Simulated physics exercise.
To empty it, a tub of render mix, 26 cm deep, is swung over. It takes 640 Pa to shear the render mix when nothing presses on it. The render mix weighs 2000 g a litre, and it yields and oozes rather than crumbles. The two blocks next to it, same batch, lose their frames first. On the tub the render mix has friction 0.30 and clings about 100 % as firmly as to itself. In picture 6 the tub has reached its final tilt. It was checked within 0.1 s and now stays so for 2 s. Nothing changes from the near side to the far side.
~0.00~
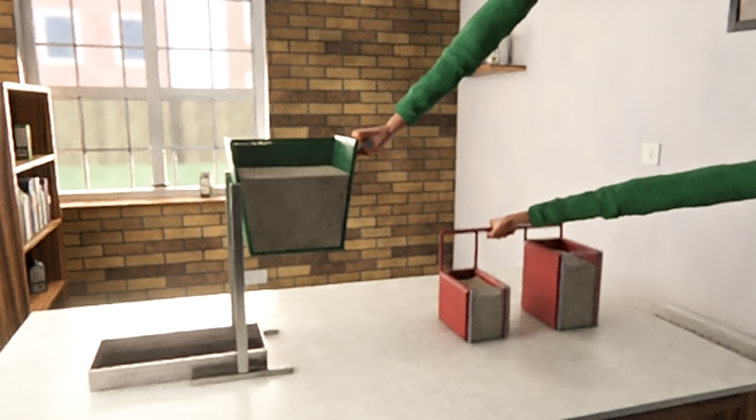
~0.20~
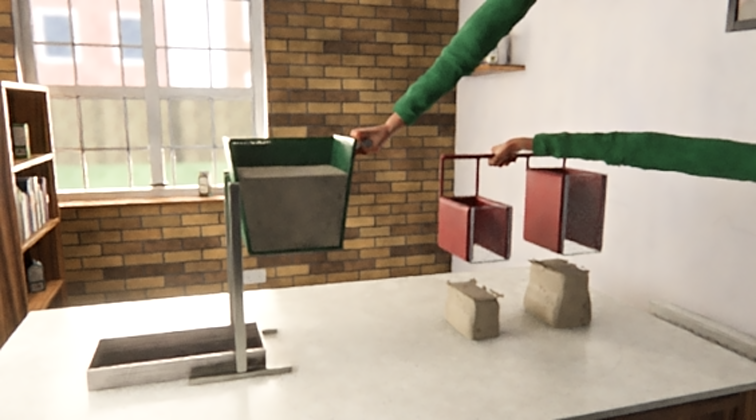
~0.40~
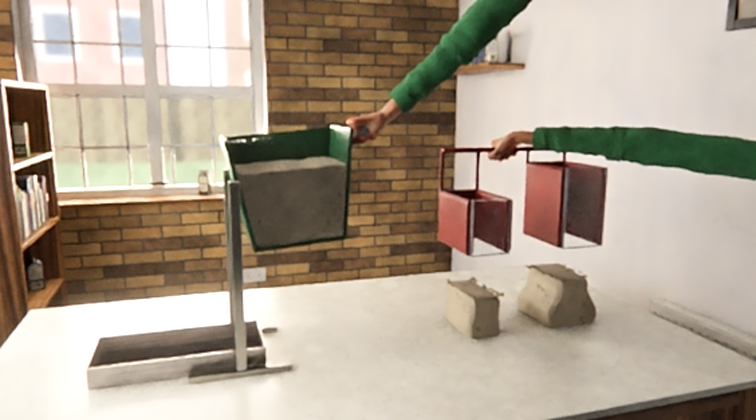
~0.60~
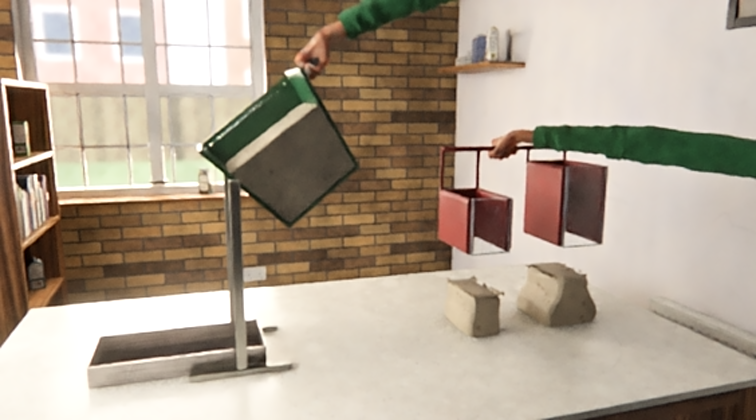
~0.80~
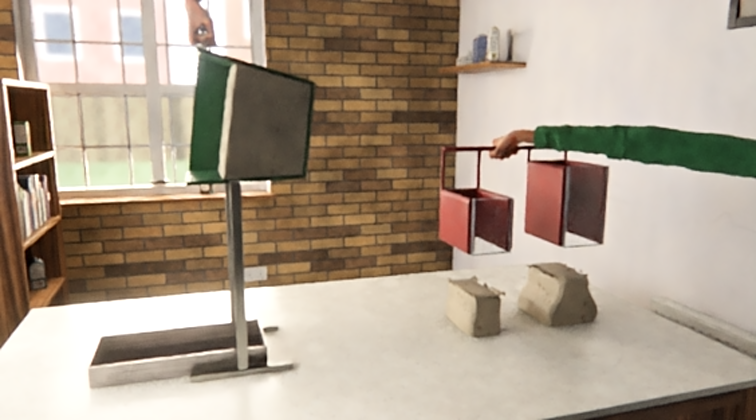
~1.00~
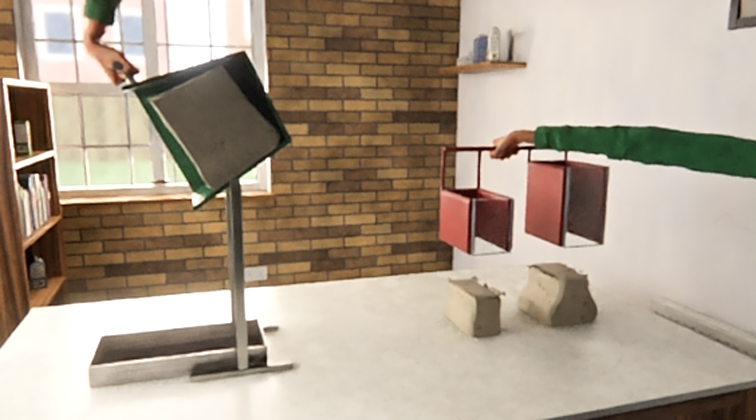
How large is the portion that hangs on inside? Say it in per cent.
About 0 %.
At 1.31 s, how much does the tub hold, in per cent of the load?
Some 5 per cent.
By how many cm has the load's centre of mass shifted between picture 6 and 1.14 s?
About 14 cm.
By 1.14 s, the tub is at 116 degrees and holds 57 %.
By 1.31 s, the tub is at 116 degrees and holds 5 %.
By 1.48 s, the tub is at 116 degrees and holds 0 %.
By 1.65 s, the tub is at 116 degrees and holds 0 %.
By 3.00 s, at the end, the tub is at 116 degrees and holds 0 %.
